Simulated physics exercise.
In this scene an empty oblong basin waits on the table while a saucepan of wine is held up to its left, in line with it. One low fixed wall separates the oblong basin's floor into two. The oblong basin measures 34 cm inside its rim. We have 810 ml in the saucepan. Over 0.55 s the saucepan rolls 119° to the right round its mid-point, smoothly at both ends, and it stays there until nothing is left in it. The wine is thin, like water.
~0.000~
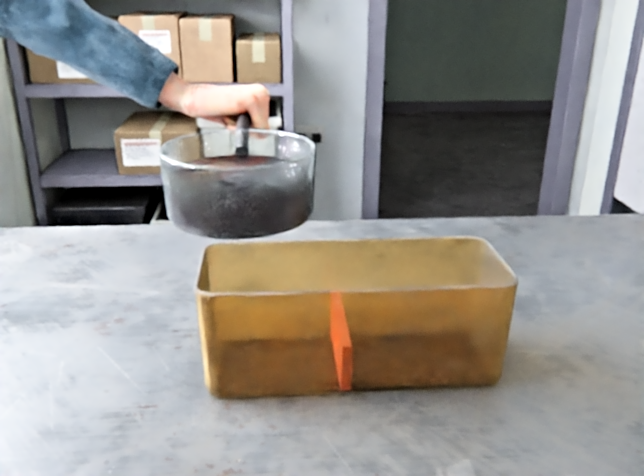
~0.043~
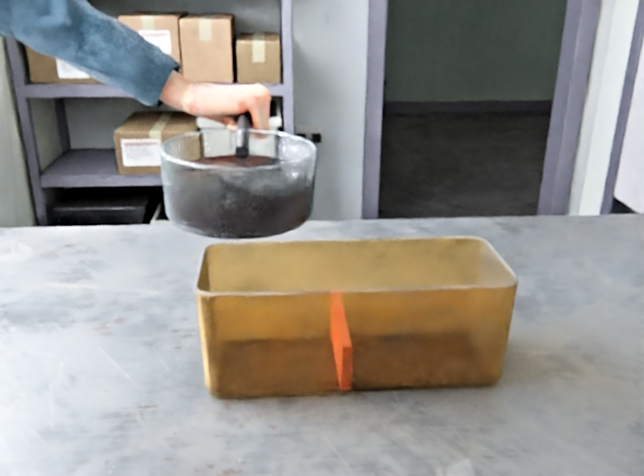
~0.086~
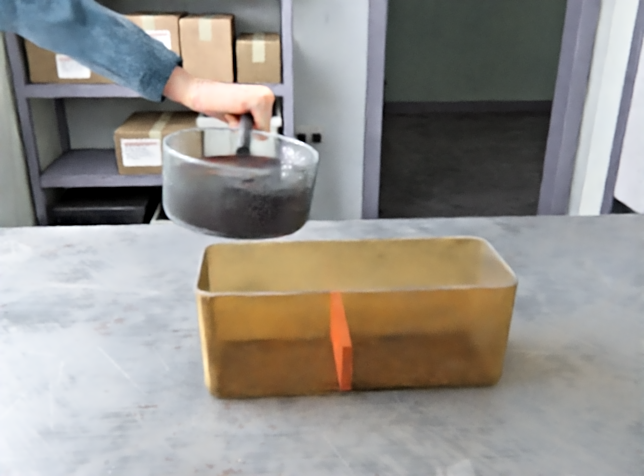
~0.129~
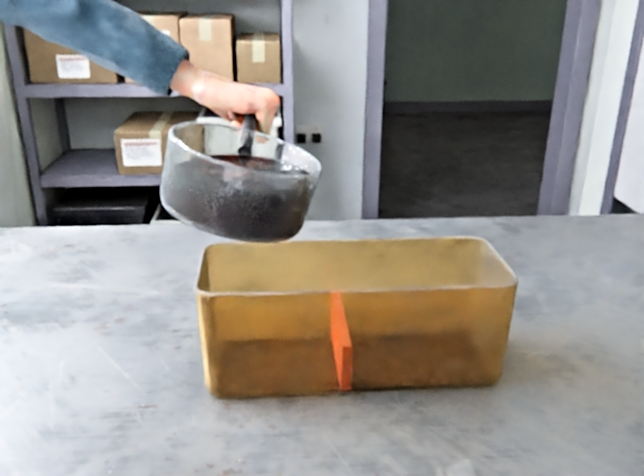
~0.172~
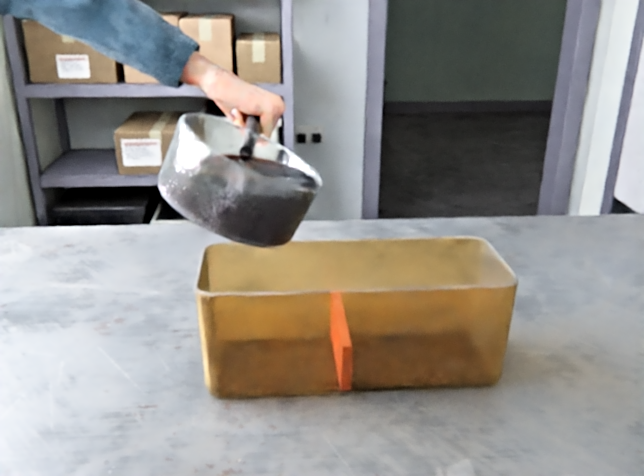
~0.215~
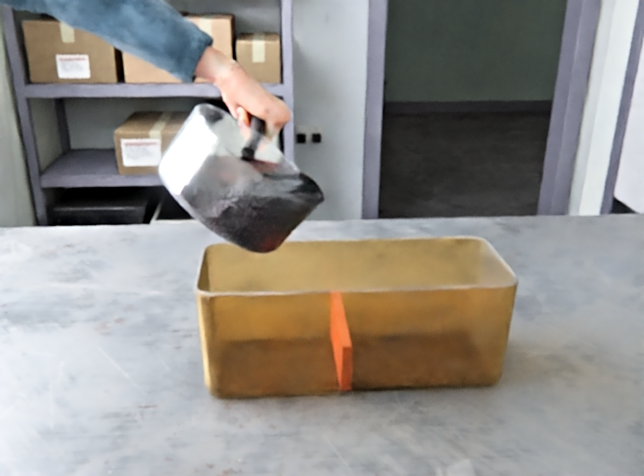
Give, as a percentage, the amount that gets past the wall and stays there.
Past the wall: About 35 %.
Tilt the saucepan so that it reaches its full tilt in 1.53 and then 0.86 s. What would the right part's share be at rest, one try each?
Roughly 60 per cent the first time and 50 per cent the second.
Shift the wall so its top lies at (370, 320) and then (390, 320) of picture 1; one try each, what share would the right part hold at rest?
First try about 15 %, second try about 15 %.
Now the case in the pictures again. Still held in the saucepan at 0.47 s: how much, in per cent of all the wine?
At that time about 12 in a hundred parts are still held.
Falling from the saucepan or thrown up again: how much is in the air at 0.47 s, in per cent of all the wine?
Around 18 percent.
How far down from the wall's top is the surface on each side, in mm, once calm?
Measured: Left around 30 mm, right around 44 mm.
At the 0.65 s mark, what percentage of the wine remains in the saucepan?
About 1 percent.
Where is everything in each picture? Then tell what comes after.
Tilt 0°; pouring edge (314, 148); surface from (167, 173) to (311, 171); the oblong basin's rim runs from (200, 269) to (501, 260); the wall's top is at (341, 319), in the first picture.
Tilt 2°; pouring edge (315, 150); surface from (168, 173) to (311, 172), in the second picture.
Tilt 7°; pouring edge (317, 157); surface from (168, 171) to (312, 173), in the third picture.
Tilt 15°; pouring edge (320, 168); surface from (168, 169) to (314, 176), in the fourth picture.
Tilt 26°; pouring edge (320, 183); surface from (165, 166) to (317, 179), in the fifth picture.
Tilt 40°; pouring edge (317, 200); surface from (165, 158) to (310, 184); 2 per cent is over the edge, in the sixth picture.
By 0.47 s the tilt is 112° and 12 per cent is still to pour, 41 is left of the wall and 30 right of it.
By 0.65 s the tilt is 119° and 1 per cent is still to pour, 58 is left of the wall and 33 right of it.
By 0.84 s the tilt is 119° and 0 per cent is still to pour, 59 is left of the wall and 34 right of it.
By 1.05 s the tilt is 119° and 0 per cent is still to pour, 60 is left of the wall and 35 right of it.
At rest 60 per cent lies left of the wall, 35 right of it and 5 outside.
